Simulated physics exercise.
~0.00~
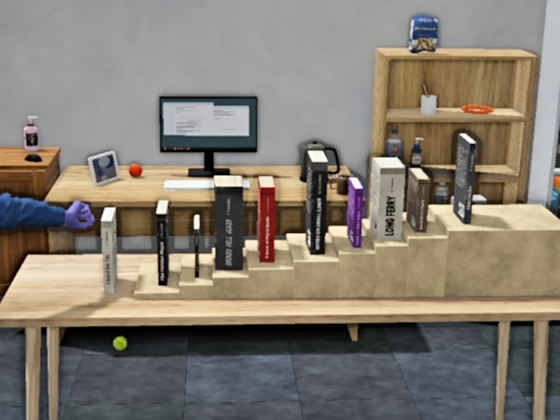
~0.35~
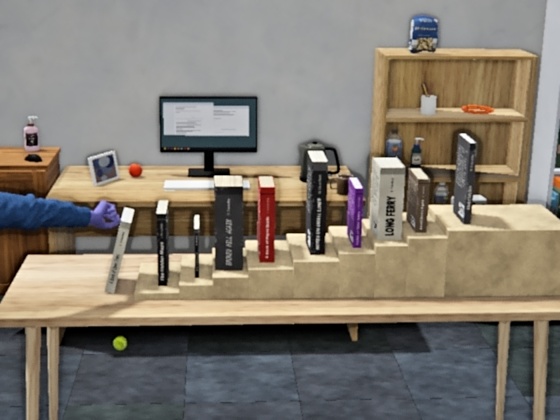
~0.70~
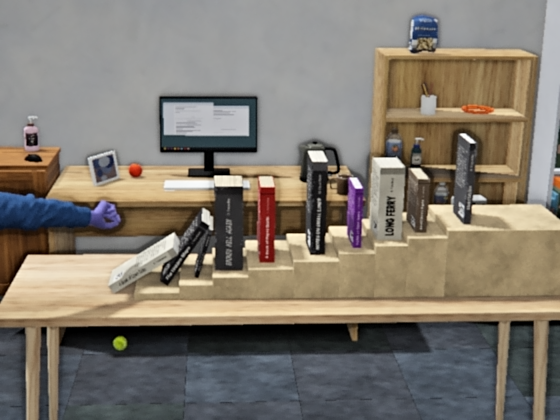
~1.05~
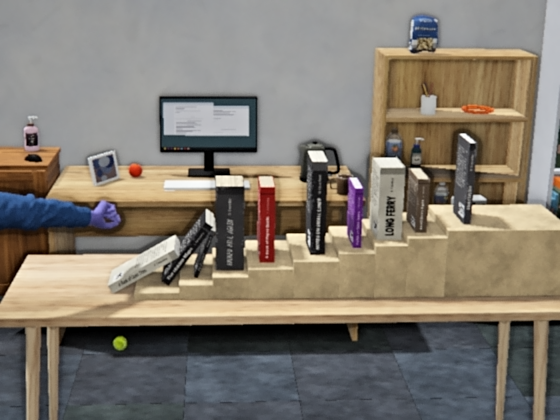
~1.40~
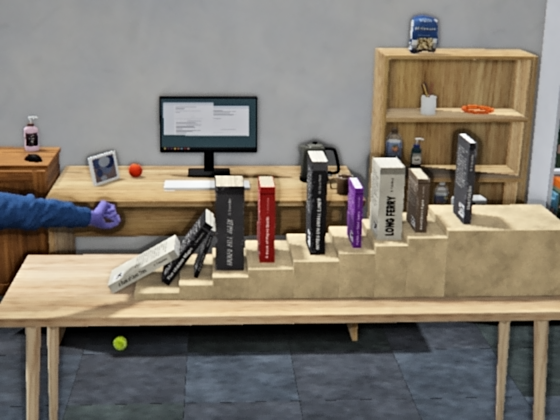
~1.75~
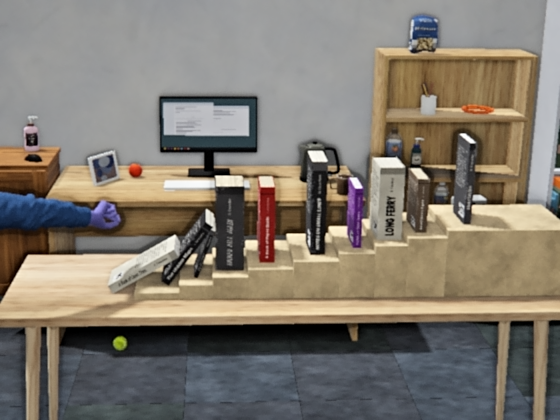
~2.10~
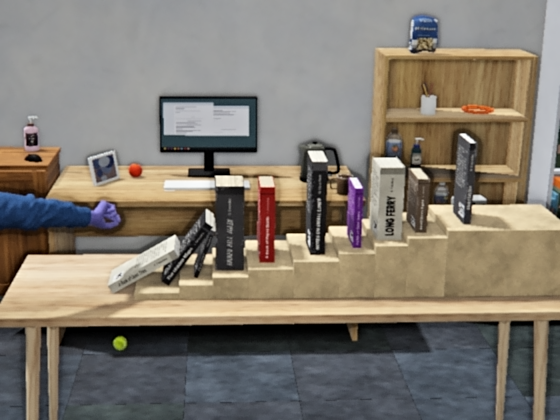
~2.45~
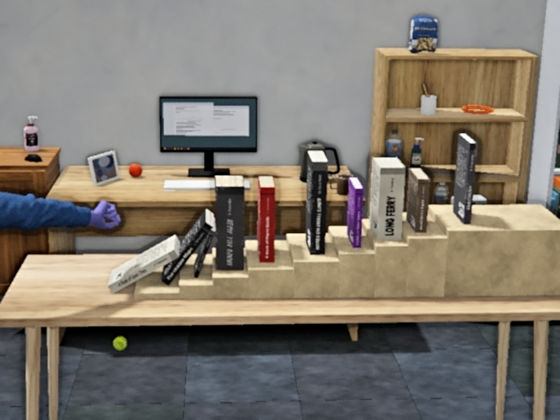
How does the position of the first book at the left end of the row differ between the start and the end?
At the start the first book stands upright on its edge, and by the end it has toppled to the right and rests on its side.
